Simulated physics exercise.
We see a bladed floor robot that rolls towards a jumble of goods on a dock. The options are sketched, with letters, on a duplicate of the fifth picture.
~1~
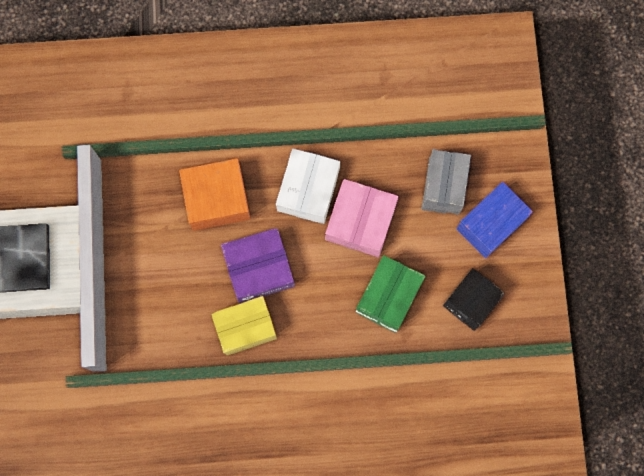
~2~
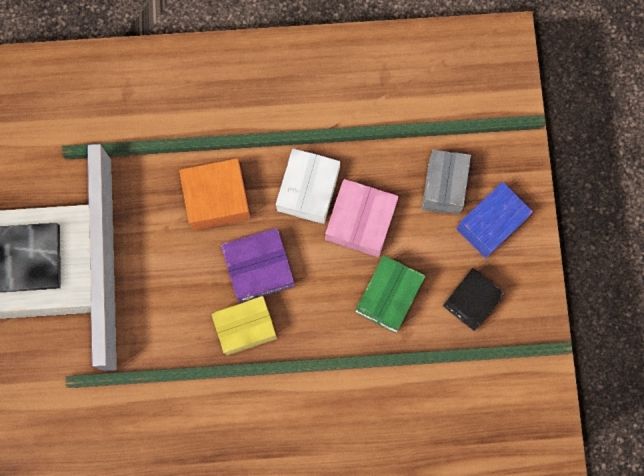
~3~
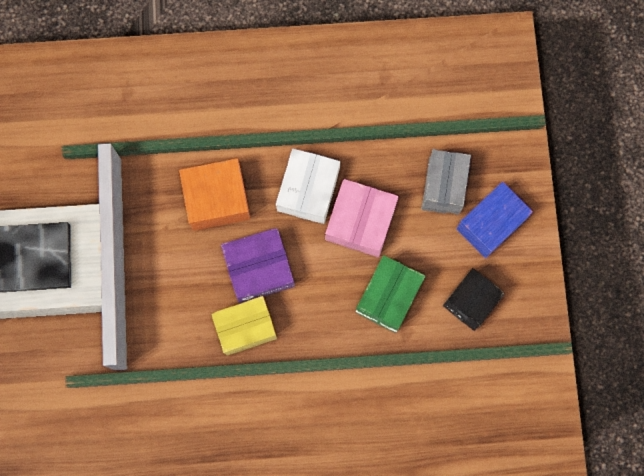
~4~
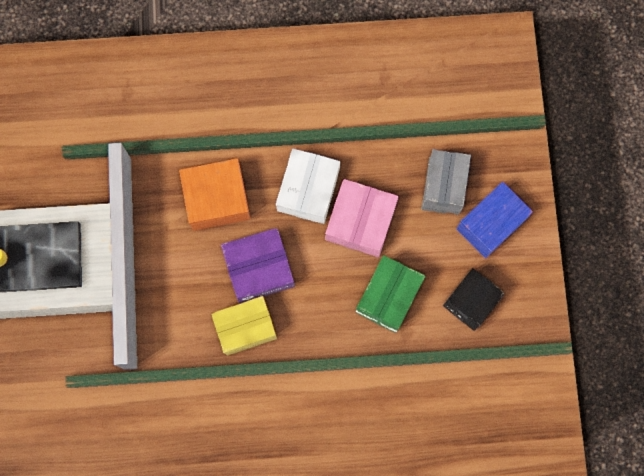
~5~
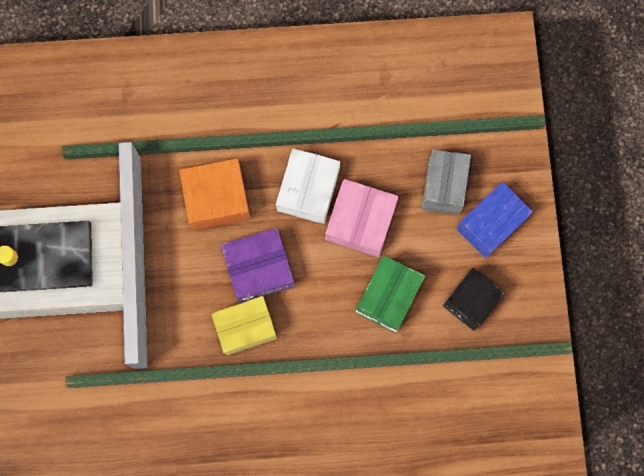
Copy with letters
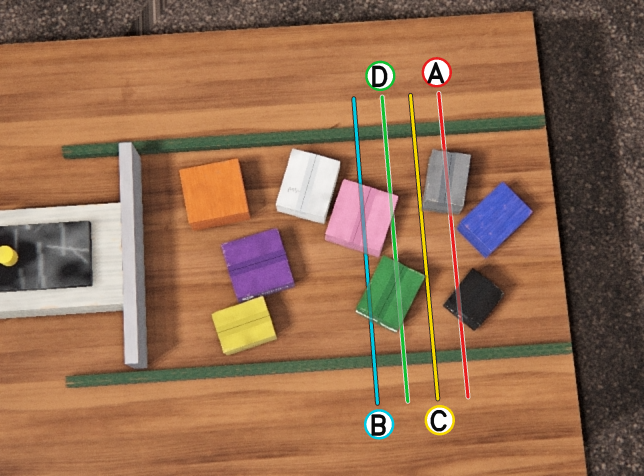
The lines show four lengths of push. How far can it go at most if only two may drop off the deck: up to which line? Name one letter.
As far as mark C.
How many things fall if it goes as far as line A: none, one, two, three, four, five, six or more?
By then, three.
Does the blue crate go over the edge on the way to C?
By then, yes.
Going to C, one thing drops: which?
It is the blue crate.
On the copy, A at (453, 240); B at (365, 246); C at (424, 242); D at (394, 244).
On C. First, robot (157, 249); yellow box (275, 327); white parcel (325, 181).
Then, robot (264, 242); blue crate (500, 220); grey box (472, 174).
Finally, robot (346, 236); blue crate over the edge; grey box (548, 163); one fallen.
By contrast, A drops three; B is within the limit but short; D is within the limit but short.
